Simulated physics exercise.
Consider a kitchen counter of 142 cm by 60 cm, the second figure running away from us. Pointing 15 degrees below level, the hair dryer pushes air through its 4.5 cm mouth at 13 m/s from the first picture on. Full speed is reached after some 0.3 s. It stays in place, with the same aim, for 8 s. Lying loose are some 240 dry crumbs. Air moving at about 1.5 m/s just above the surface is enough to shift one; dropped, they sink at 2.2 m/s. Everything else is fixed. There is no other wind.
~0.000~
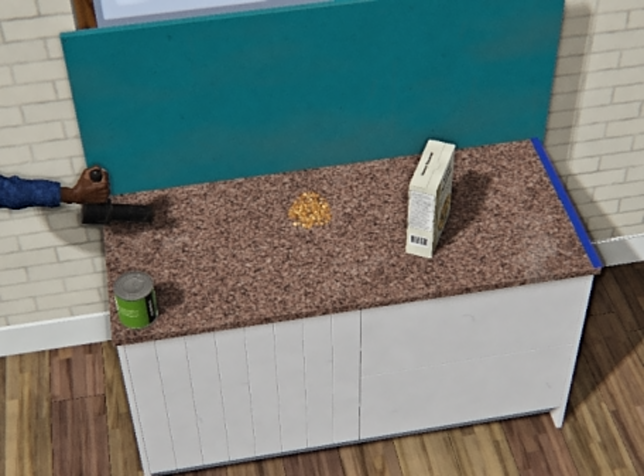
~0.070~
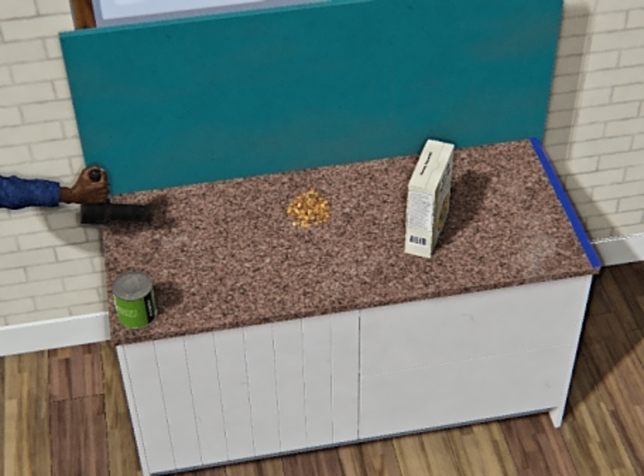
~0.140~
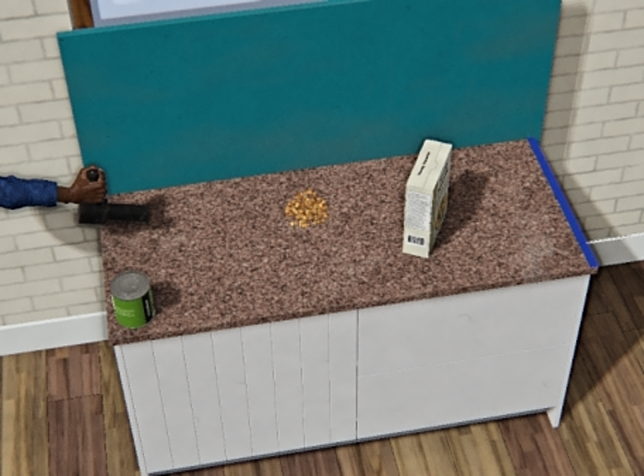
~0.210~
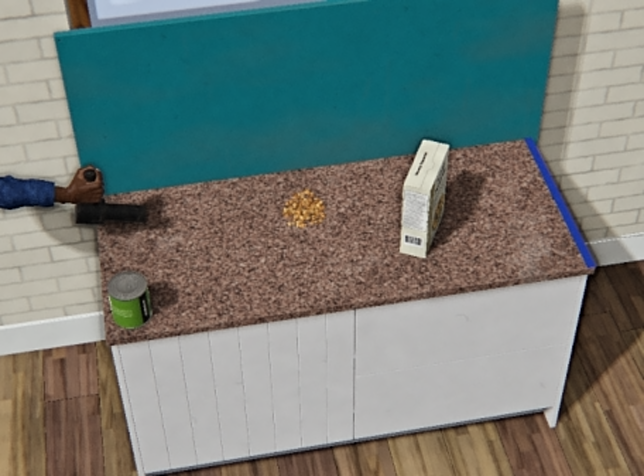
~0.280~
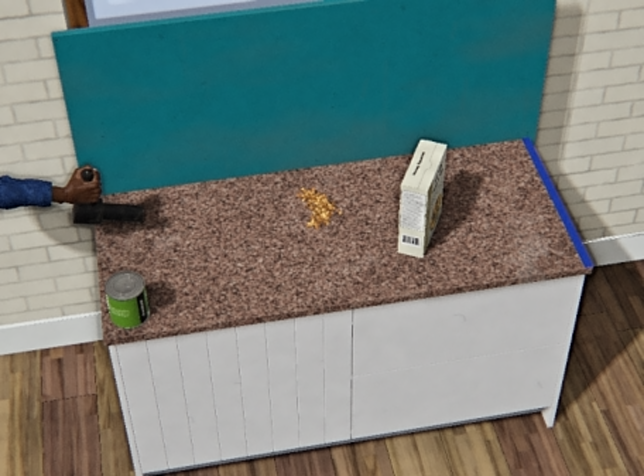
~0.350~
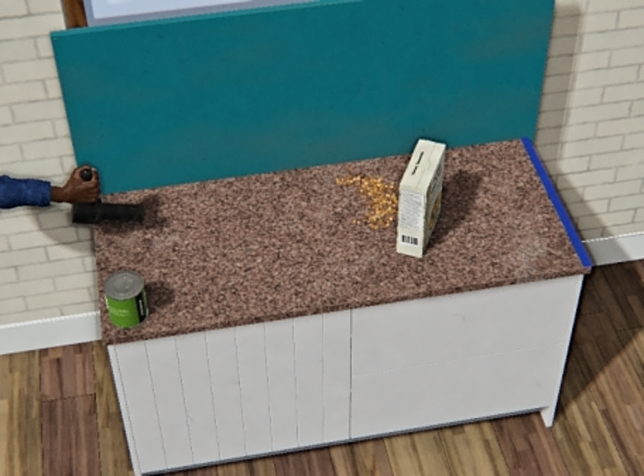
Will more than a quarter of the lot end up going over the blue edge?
Short version: The quarter limit is exceeded at that edge.
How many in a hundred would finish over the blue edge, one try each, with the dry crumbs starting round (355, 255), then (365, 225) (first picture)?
About 0 and 50 in a hundred, in that order.
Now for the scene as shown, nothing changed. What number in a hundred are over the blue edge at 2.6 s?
I'd put it close to 80 per cent.
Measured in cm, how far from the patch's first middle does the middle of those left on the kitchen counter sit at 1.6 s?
Around 35 cm from the start.
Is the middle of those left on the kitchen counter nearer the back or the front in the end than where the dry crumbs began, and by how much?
The middle sits nearer the nearer side now, some 10 cm away from where it began.
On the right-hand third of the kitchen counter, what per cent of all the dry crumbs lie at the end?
Something close to 10 % ends up there.
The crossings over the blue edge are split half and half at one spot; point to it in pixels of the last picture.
(541, 164).
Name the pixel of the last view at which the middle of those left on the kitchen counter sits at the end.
The middle lands close to (412, 217) in pixels.
After 1.6 s, 78 % are over the blue edge; the middle of those still in play is near (412, 217); 84 % have settled or left.
After 2.6 s, 80 % are over the blue edge; the middle of those still in play is near (412, 217); 87 % have settled or left.
After 4.4 s, 81 % are over the blue edge; the middle of those still in play is near (412, 217); 90 % have settled or left.
After 8.0 s, at the end, 82 % are over the blue edge; the middle of those still in play is near (412, 217).
